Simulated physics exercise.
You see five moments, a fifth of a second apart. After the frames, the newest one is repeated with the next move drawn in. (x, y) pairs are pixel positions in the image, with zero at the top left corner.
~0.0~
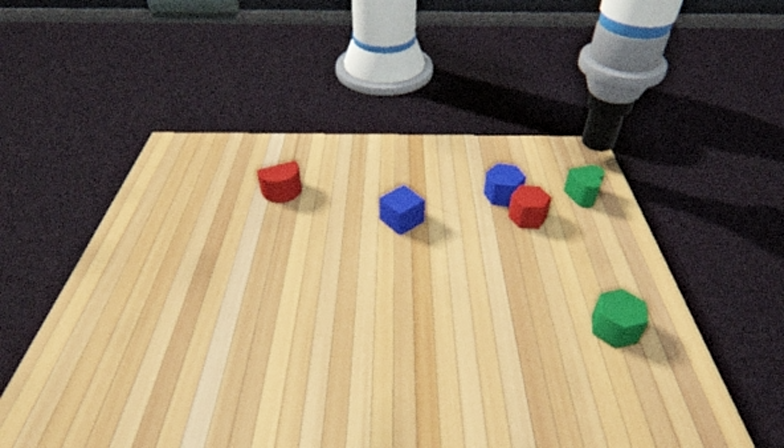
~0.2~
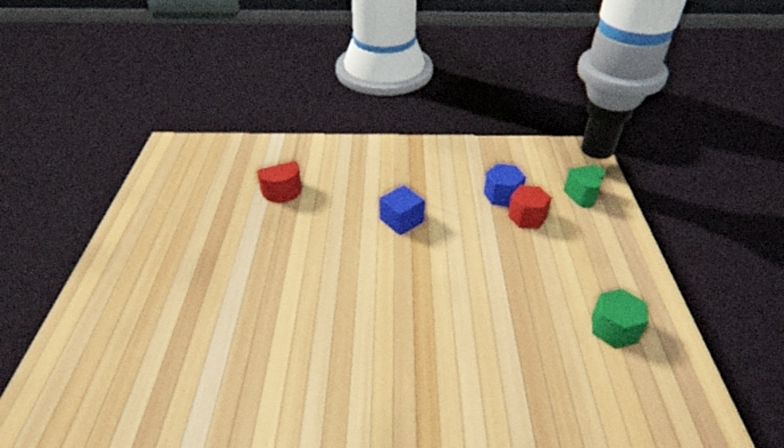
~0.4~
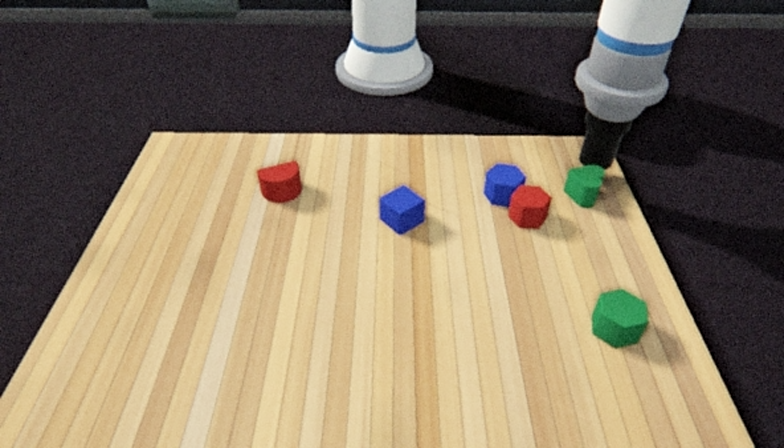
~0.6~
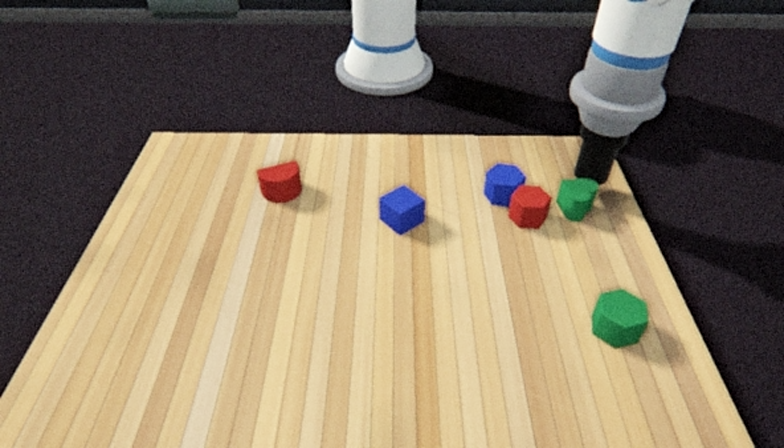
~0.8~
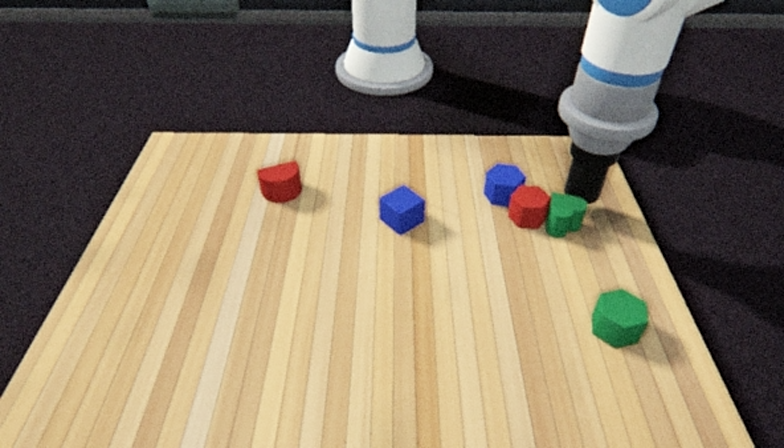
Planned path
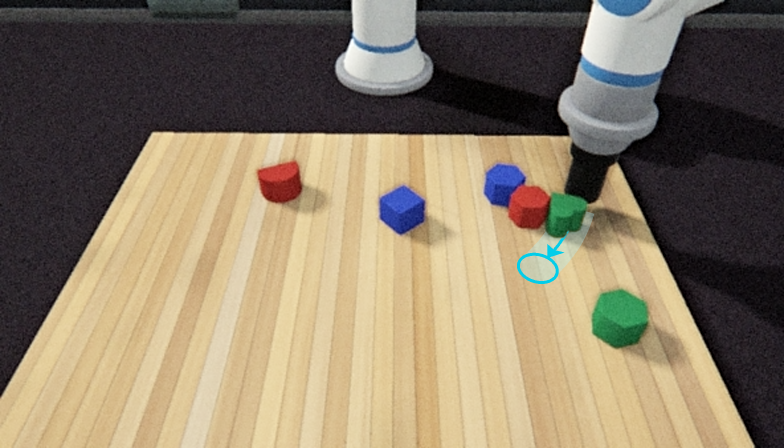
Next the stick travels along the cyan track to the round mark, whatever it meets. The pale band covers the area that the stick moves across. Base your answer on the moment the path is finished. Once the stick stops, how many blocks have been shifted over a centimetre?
The answer is a single block.
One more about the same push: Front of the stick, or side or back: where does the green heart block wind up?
My prediction: In front.
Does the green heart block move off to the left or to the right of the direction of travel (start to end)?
Side: Right.
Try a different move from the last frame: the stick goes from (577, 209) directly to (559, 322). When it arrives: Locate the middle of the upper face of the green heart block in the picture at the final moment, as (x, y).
Expect it around (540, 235).
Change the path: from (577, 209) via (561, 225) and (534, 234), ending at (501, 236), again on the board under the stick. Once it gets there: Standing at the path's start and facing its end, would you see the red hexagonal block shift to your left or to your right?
It gets pushed right.
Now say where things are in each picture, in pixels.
In the first picture, lower end of the stick (597, 143), tops of blocks, red hexagonal block (532, 196), green heart block (590, 174).
In the second picture, stick (597, 150), blocks as before.
In the third picture, stick (595, 161), blocks as before.
In the fourth picture, stick (591, 176), green heart block (581, 188).
In the fifth picture, stick (582, 193), red hexagonal block (532, 196), green heart block (567, 204).
The drawn path runs from (577, 209) through (563, 239) to (538, 268).
What follows on the original path. One third of the way, stick (573, 213); green heart block (553, 220), turned 35° clockwise.
Two thirds of the way, stick (560, 234); green heart block (533, 238), turned 55° clockwise.
At the end, stick (542, 252); red hexagonal block not moved; green heart block (511, 255), turned 65° clockwise.
